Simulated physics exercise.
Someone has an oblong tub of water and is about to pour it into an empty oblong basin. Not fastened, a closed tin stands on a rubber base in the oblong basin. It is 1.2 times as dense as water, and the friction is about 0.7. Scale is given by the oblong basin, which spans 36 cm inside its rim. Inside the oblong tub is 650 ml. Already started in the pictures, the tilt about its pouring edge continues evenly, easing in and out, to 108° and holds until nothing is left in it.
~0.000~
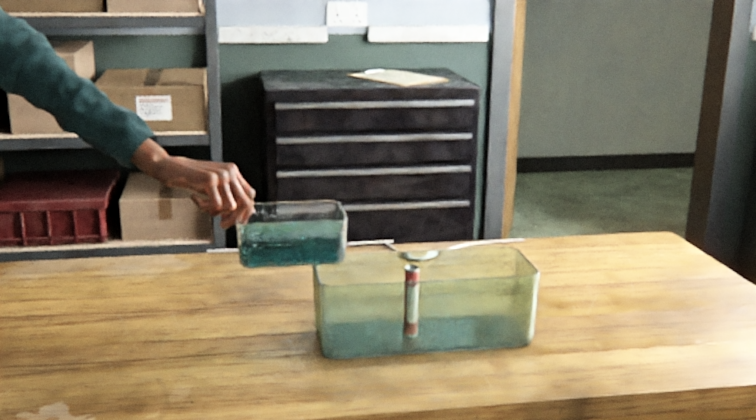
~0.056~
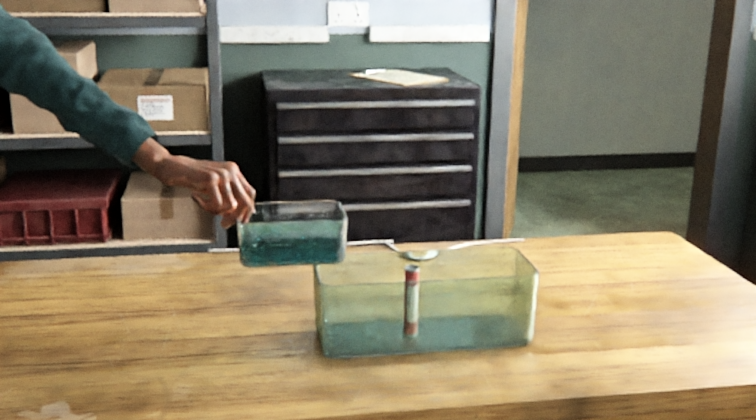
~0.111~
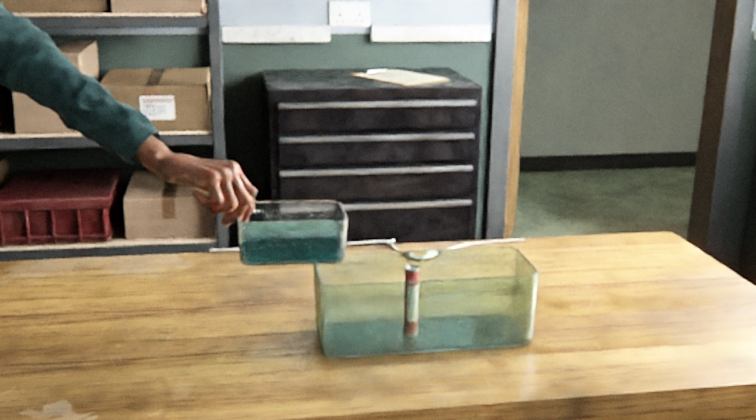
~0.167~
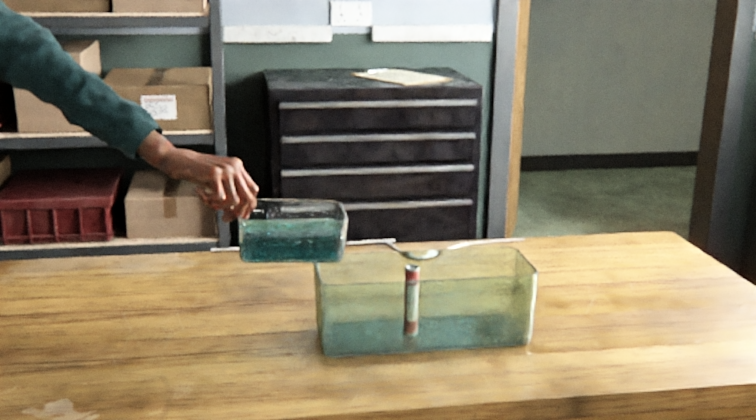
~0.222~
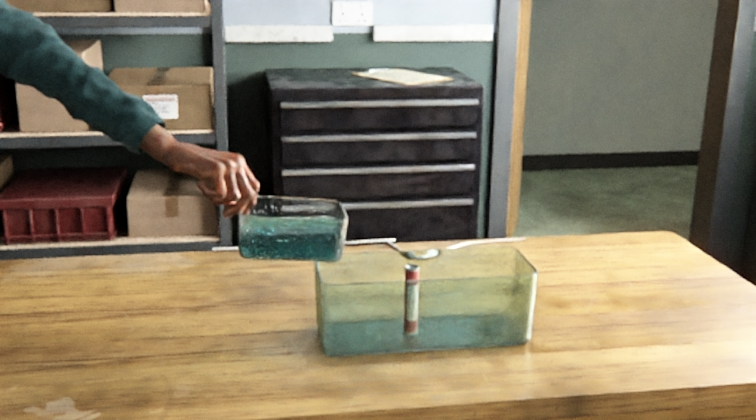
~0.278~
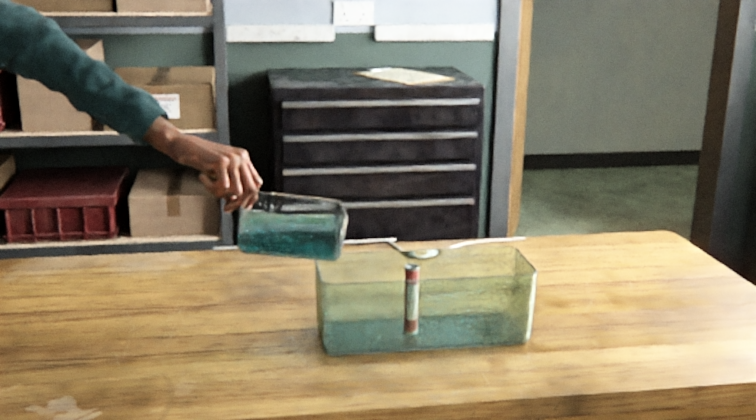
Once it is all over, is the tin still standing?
Yes: It will make it through.
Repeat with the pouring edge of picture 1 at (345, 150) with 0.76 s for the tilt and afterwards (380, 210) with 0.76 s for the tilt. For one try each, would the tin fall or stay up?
The tin stays vertical the first time and stays vertical the second time.
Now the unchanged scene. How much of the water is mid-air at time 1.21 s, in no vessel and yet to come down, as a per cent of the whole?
12 per cent, roughly.
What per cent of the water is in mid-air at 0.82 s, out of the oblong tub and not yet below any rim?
Roughly 30 percent.
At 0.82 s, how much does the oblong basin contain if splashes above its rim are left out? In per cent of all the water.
I'd put it near 8 percent.
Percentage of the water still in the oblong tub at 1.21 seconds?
Close to 12 percent of the whole amount.
By 0.82 s the tilt is 57° and 63 per cent is still to pour; the tin stands where it began.
By 1.21 s the tilt is 95° and 12 per cent is still to pour; the tin stands where it began.
By 1.62 s the tilt is 108° and 0 per cent is still to pour; the tin stands where it began.
By 2.07 s the tilt is 108° and 0 per cent is still to pour; the tin stands where it began.
At rest the tin stands where it began.
